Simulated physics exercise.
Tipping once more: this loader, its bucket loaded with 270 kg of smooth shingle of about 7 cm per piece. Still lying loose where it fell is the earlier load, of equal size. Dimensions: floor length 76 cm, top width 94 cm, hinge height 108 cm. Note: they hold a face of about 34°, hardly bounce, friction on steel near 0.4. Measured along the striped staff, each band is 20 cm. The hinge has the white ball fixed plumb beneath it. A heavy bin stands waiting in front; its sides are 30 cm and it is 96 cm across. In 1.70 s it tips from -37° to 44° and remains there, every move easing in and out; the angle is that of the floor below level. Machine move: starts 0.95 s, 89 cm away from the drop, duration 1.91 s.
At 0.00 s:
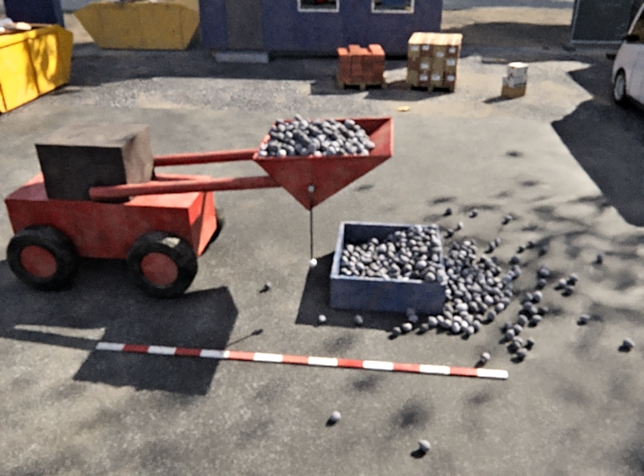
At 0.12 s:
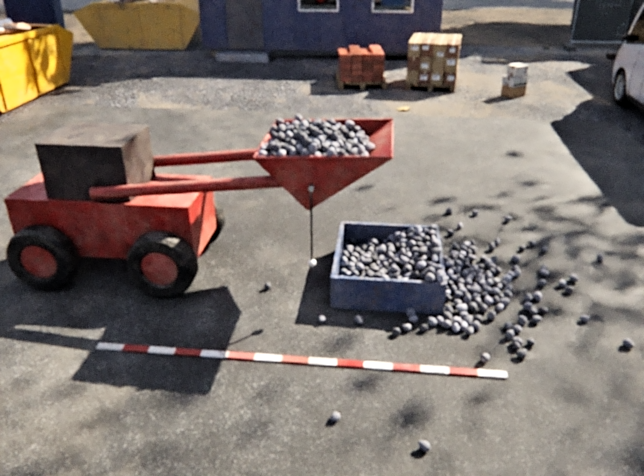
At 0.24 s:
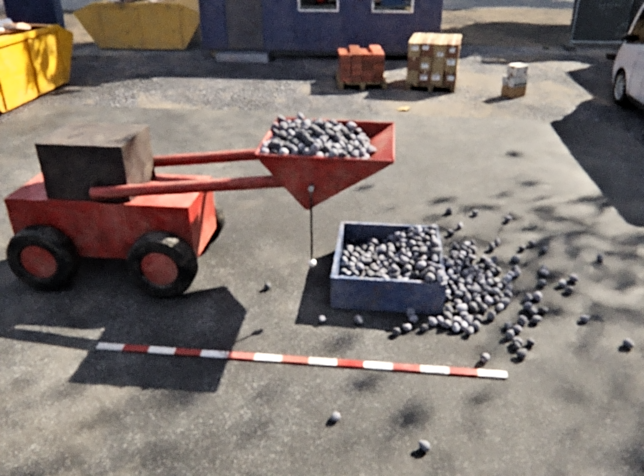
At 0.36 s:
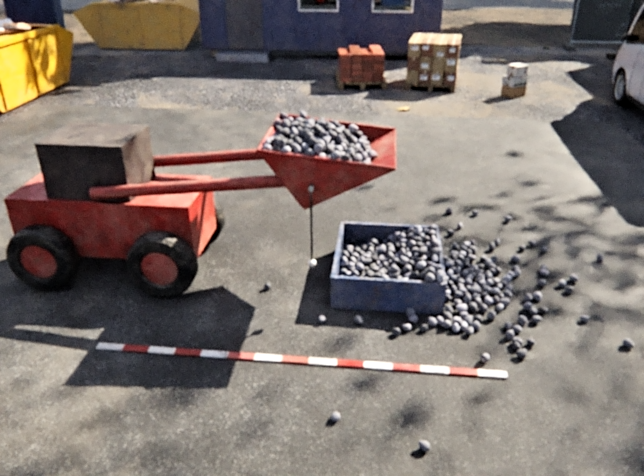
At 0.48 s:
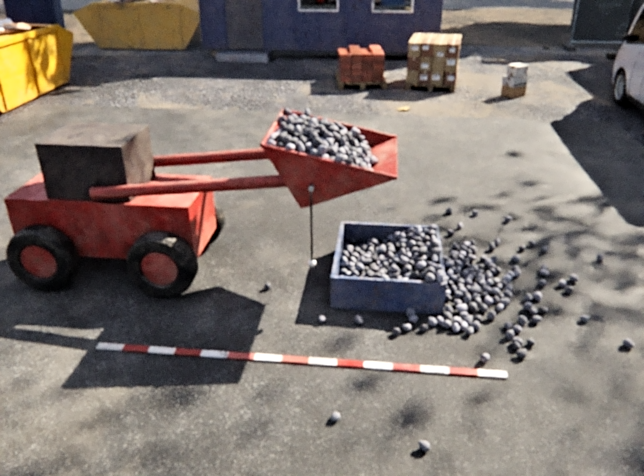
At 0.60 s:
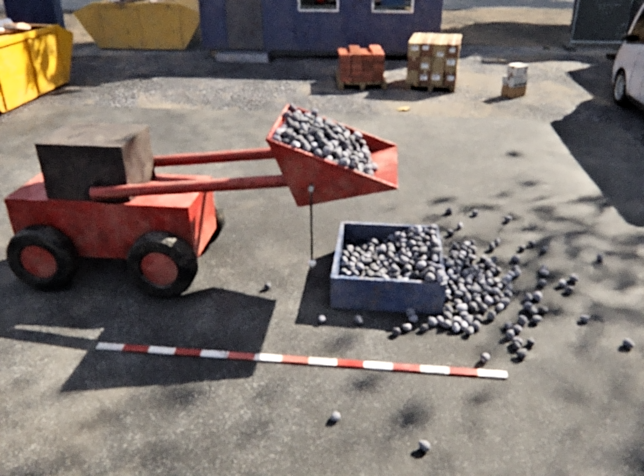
At the start, a red loader holds a bucket heaped with smooth grey stones above a blue bin, which is already full, with more stones scattered to its right. The bucket then slowly tilts forward, its front lip lowering and its back edge rising, while the stones shift slightly inside.
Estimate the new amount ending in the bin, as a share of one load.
Roughly 76 per cent of a load.
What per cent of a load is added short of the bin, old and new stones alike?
I'd say some 15 per cent of a load.
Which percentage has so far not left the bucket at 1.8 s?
Close to 5 in a hundred.
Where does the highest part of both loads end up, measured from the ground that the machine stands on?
The top ends about 44 cm above the ground.
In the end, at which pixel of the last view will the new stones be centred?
Roughly at (370, 254) in the last picture.
After 1.3 s the floor is at 31°; in per cent of one load, 83 in the bucket, 89 in the bin, 27 beside or beyond the bin; the foremost stones are at (590, 291).
After 1.8 s the floor is at 44°; in per cent of one load, 3 in the bucket, 11 short of the bin, 152 in the bin, 35 beside or beyond the bin; the foremost stones are at (590, 291).
After 3.3 s the floor is at 44°; in per cent of one load, 0 in the bucket, 15 short of the bin, 149 in the bin, 36 beside or beyond the bin; the foremost stones are at (590, 291).
After 5.8 s the floor is at 44°; in per cent of one load, 0 in the bucket, 15 short of the bin, 149 in the bin, 36 beside or beyond the bin; the foremost stones are at (590, 291). Net gain in the bin, 76.
